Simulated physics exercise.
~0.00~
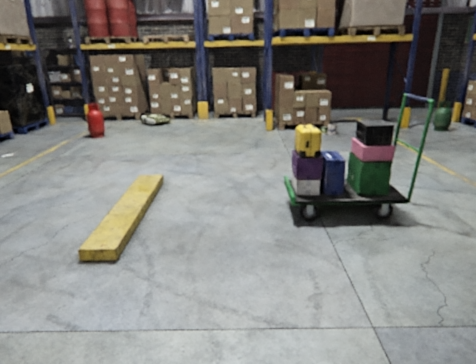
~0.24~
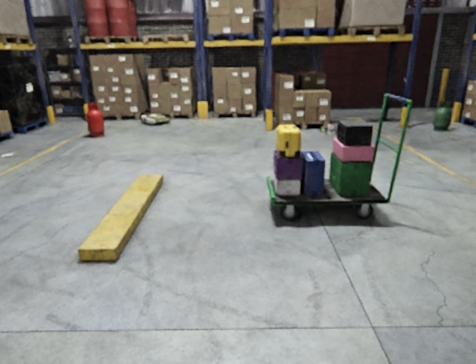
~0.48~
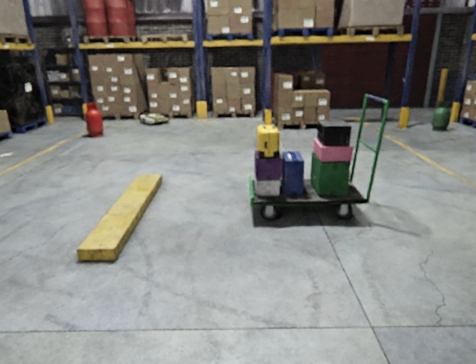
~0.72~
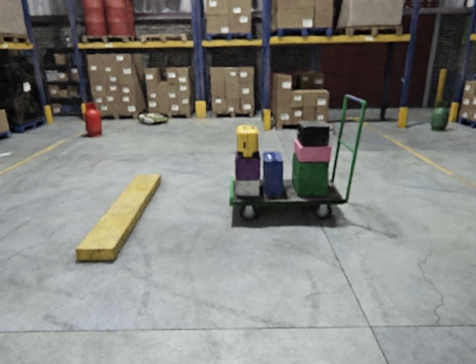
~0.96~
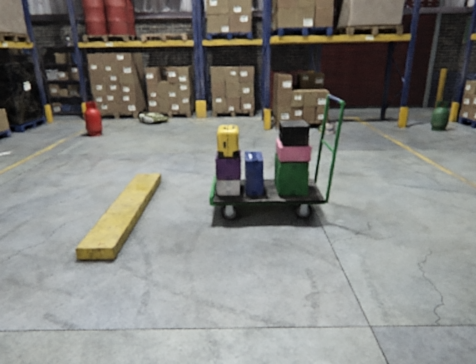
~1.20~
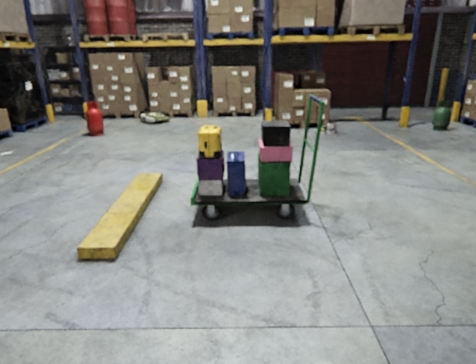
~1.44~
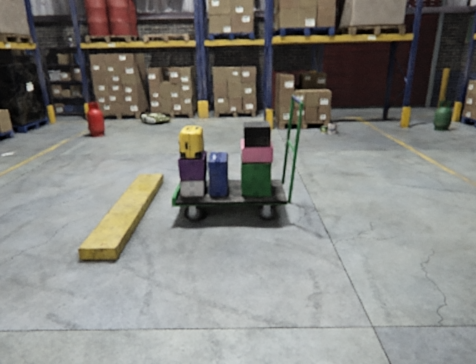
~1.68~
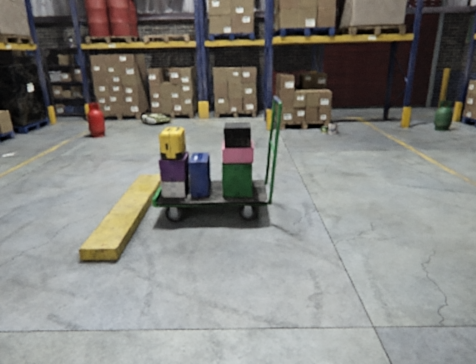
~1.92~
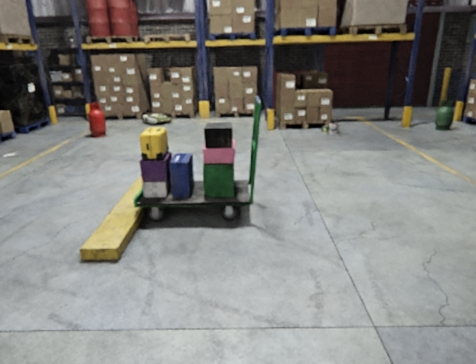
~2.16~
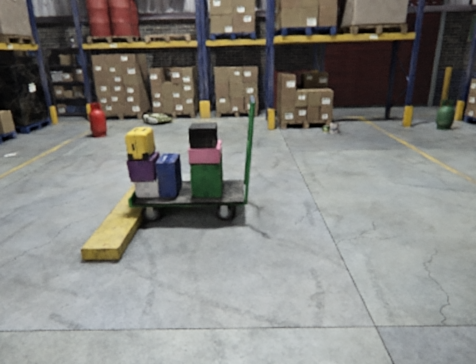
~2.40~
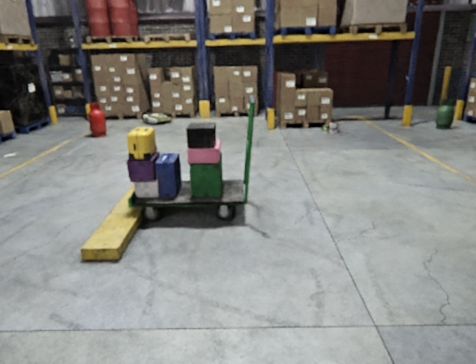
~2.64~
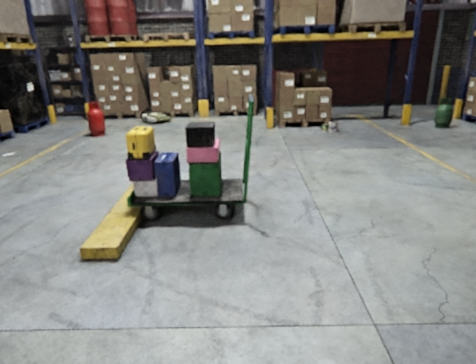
The clip shows a flat cart stacked with colourful boxes and a yellow case rolling left across a warehouse floor toward a long yellow kerb, where it stops and stays still, with all the pieces still upright on its deck.
